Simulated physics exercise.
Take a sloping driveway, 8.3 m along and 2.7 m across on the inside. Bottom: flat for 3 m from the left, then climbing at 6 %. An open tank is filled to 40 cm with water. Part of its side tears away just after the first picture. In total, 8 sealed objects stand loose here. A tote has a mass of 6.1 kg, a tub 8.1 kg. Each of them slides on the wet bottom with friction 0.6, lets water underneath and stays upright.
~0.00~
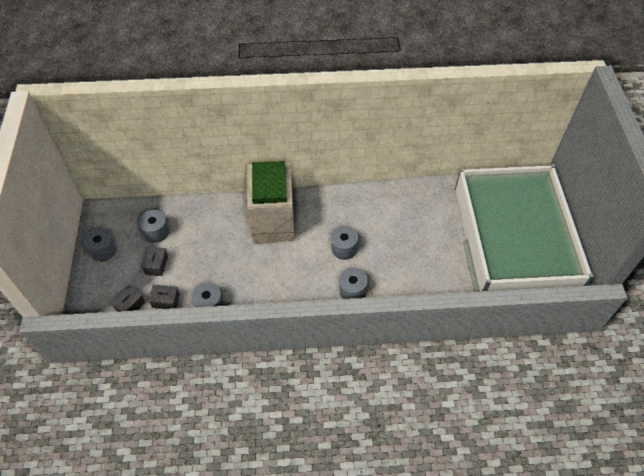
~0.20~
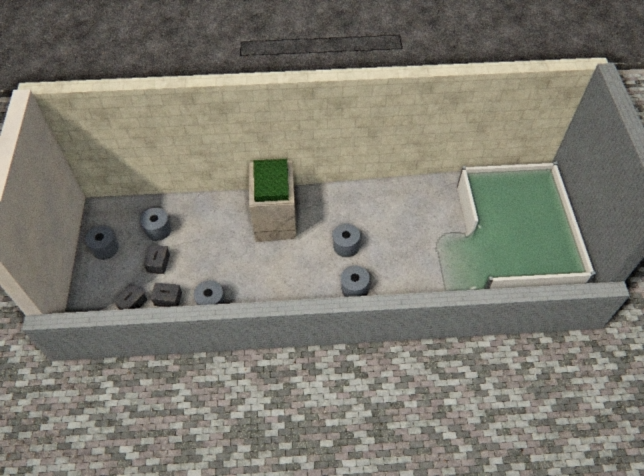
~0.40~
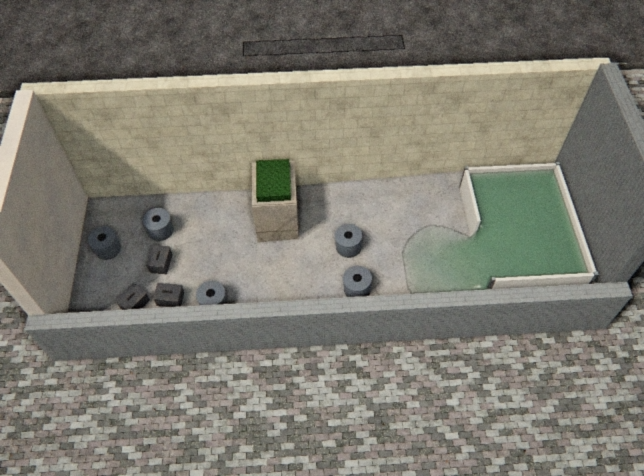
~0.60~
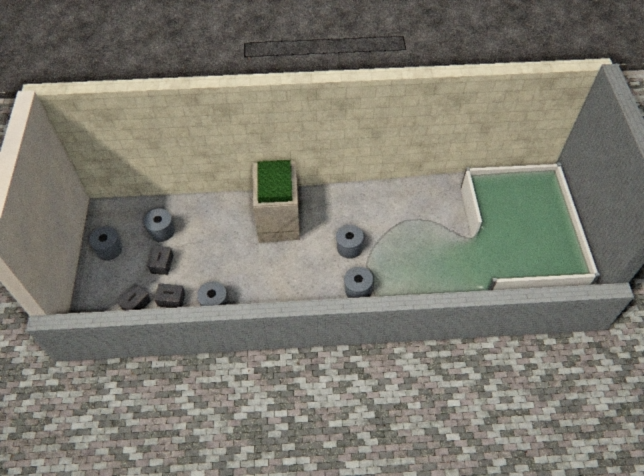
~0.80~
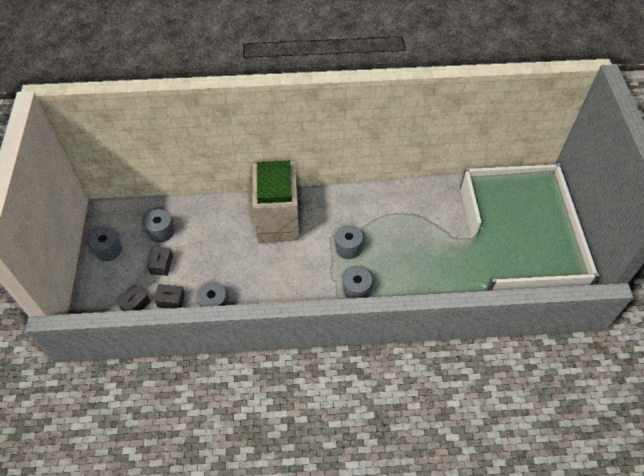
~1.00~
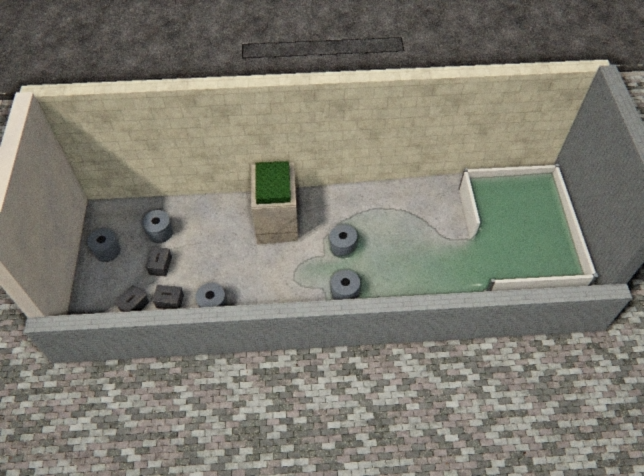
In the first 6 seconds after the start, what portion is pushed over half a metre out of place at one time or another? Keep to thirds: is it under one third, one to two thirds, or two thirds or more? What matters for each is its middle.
The share will be in the top band.
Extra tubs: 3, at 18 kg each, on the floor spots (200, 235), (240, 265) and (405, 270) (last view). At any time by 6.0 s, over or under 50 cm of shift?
In that order: Under, past it, past it.
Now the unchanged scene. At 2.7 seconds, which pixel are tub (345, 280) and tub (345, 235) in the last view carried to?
Around (135, 256) and (310, 209).
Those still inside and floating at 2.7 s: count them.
Answer: 2.
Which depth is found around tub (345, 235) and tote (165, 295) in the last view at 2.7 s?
Depth approx. 7 cm / 8 cm.
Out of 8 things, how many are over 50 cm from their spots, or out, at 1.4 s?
By my tally, 2.
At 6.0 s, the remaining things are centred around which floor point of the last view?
Mean floor pixel: About (174, 243).
After 1.4 s 2 of 8 are over 50 cm from their spots; 0 afloat.
After 2.7 s 5 of 8 are over 50 cm from their spots; 2 afloat.
After 4.2 s 8 of 8 are over 50 cm from their spots; 7 afloat.
After 6.0 s 8 of 8 are over 50 cm from their spots, and 8 have been at some point; 7 afloat.
